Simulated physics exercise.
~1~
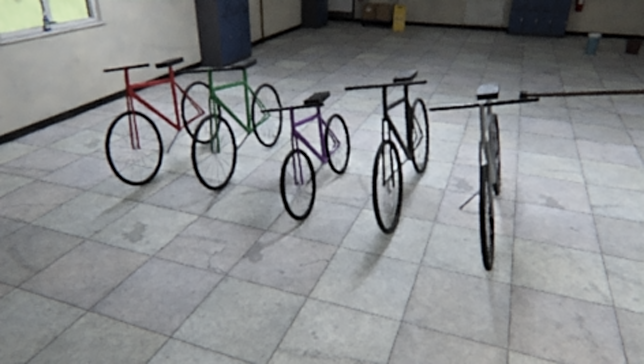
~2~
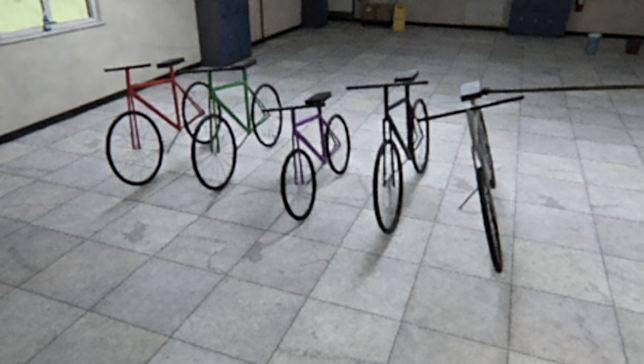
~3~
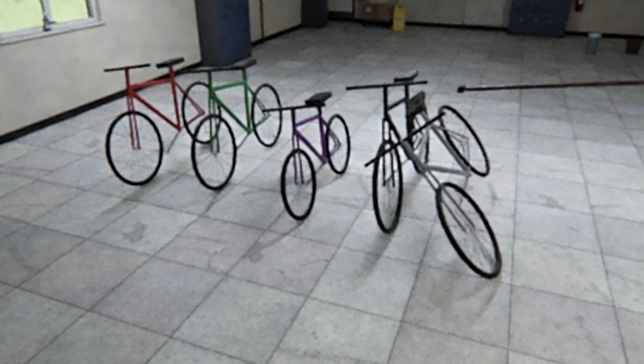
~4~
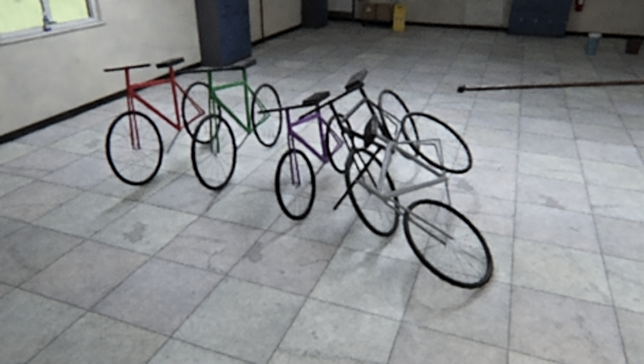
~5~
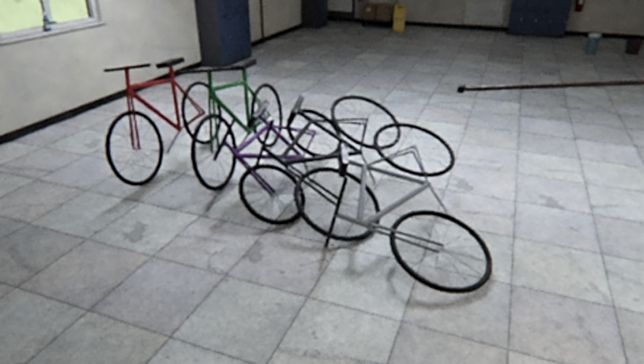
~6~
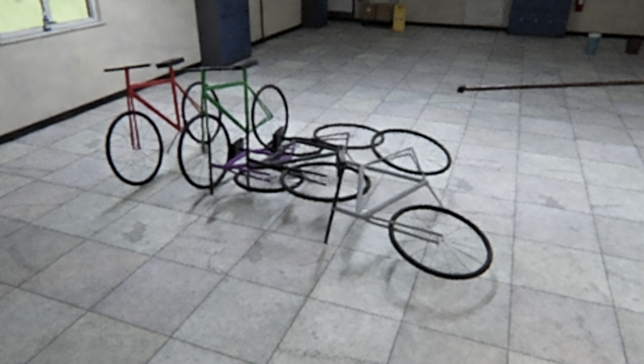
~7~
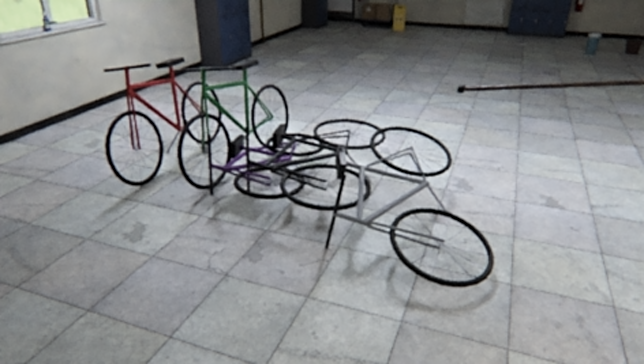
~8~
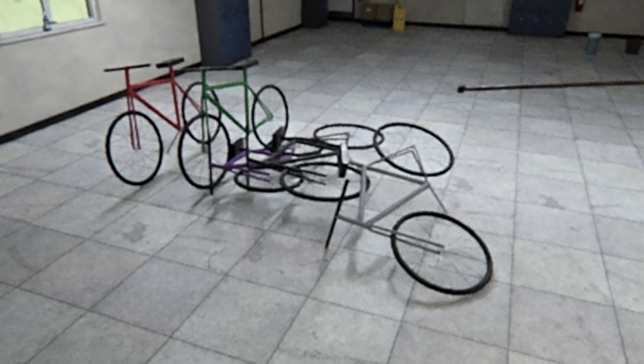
The clip shows five bicycles standing in a row on a tiled floor as a pole pushes the nearest, silver one over to the left; it topples into the black bicycle, which knocks down the purple one, leaving three in a tangled heap while the green and red bicycles stay upright.
